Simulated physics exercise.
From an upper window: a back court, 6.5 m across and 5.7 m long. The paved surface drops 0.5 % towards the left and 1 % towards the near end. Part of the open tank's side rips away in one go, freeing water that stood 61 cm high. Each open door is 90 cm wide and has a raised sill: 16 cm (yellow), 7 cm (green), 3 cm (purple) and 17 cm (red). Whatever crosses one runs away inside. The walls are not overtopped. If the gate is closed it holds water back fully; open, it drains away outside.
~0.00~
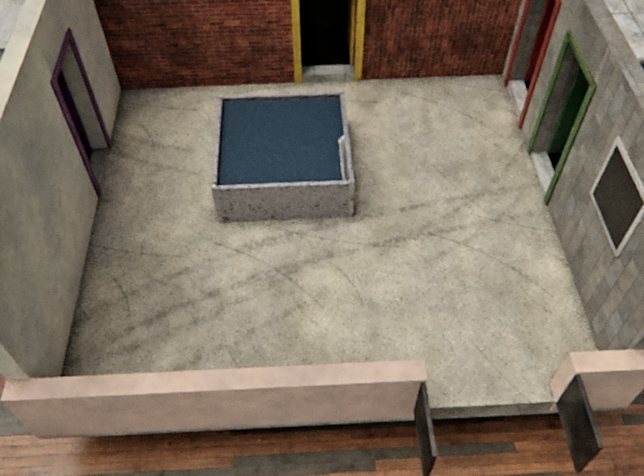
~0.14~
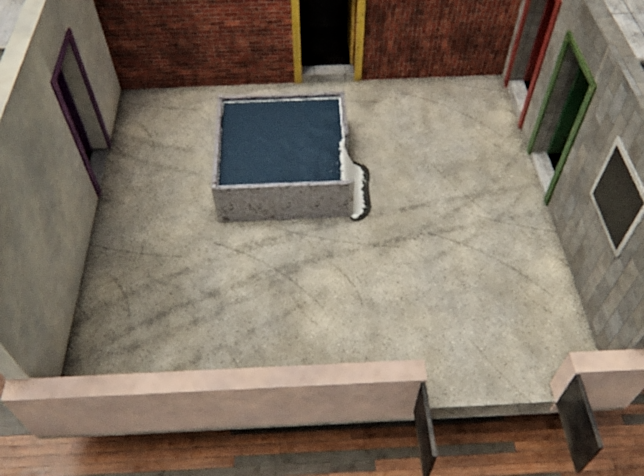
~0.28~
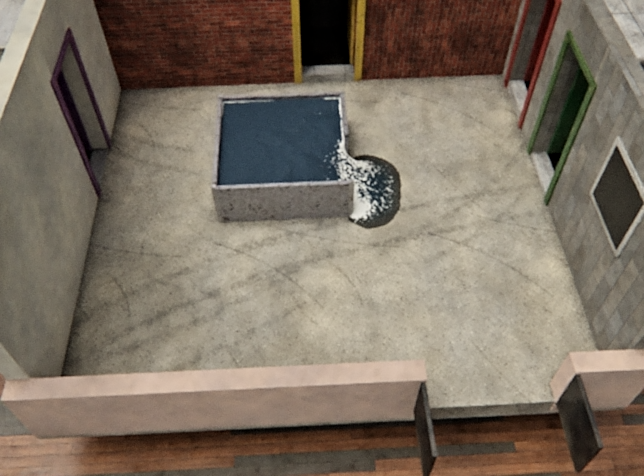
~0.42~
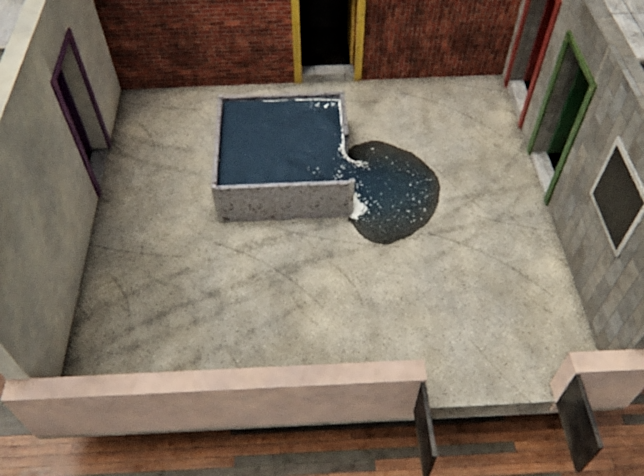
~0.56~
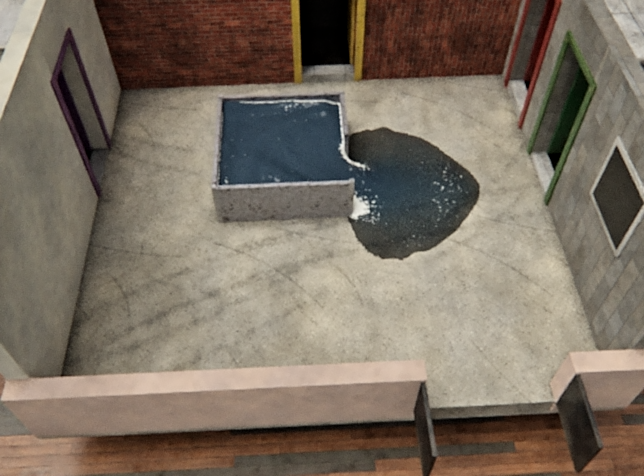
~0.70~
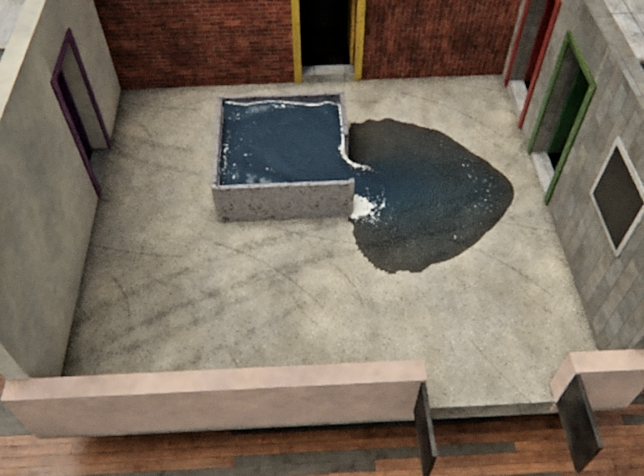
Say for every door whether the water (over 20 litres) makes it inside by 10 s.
The water let in: At the yellow door it keeps below the limit; at the green door it exceeds the limit; at the purple door it stays under the limit; at the red door it stays under the limit.
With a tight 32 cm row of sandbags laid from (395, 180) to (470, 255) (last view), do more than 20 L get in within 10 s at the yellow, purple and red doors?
Then: Yellow under, purple not over, red under.
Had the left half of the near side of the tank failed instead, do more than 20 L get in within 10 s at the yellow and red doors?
Then: Yellow under, red not over.
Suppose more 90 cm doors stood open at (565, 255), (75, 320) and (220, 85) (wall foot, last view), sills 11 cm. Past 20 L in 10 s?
In that order: Over, below, not over.
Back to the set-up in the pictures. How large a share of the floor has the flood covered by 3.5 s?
Near 40 per cent is wet.
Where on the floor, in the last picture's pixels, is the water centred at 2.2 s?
At about (370, 187).
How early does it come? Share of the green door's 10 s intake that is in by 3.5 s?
About 75 per cent.
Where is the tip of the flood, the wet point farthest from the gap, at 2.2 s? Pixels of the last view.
Near (603, 379).
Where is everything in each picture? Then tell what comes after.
The open tank at (282, 141) is whole and still, 61 cm deep, in the first frame.
Water pours out at (346, 181) and has run 0.5 m, to (357, 166); typically 8 cm deep outside, 61 cm at the open tank's back, in the second frame.
The front is at (389, 168), 0.8 m from the gap at (346, 182); 0.8 m2 of floor is under water; 61 cm left at the back of the open tank, in the third frame.
Water pours out at (346, 183) and has run 1.3 m, to (430, 175); typically 6 cm deep outside, 61 cm at the open tank's back, in the fourth frame.
The front is at (474, 191), 1.9 m from the gap at (346, 182); 3.0 m2 of floor is under water; 59 cm left at the back of the open tank, in the fifth frame.
Water pours out at (346, 182) and has run 2.4 m, to (508, 195); typically 4 cm deep outside, 53 cm at the open tank's back, in the sixth frame.
After 1.4 s water covers 25 % of the floor and is deepest (33 cm) near (356, 196); yellow door not reached, green door 12 cm at the sill, 23 L in, purple door not reached, red door not reached.
After 2.2 s water covers 35 % of the floor and is deepest (39 cm) near (603, 379); yellow door not reached, green door 19 cm at the sill, 98 L in, purple door not reached, red door 13 cm at the sill, 0 L in.
After 3.5 s water covers 40 % of the floor and is deepest (22 cm) near (603, 379); yellow door not reached, green door 15 cm at the sill, 180 L in, purple door not reached, red door 11 cm at the sill, 0 L in.
After 6.0 s water covers 60 % of the floor and is deepest (14 cm) near (589, 380); yellow door 2 cm at the sill, 0 L in, green door 10 cm at the sill, 228 L in, purple door not reached, red door 8 cm at the sill, 0 L in.
After 10.0 s water covers 80 % of the floor and is deepest (9 cm) near (589, 380); yellow door 2 cm at the sill, 0 L in, green door 6 cm at the sill, 234 L in, purple door 4 cm at the sill, 0 L in, red door 4 cm at the sill, 0 L in.
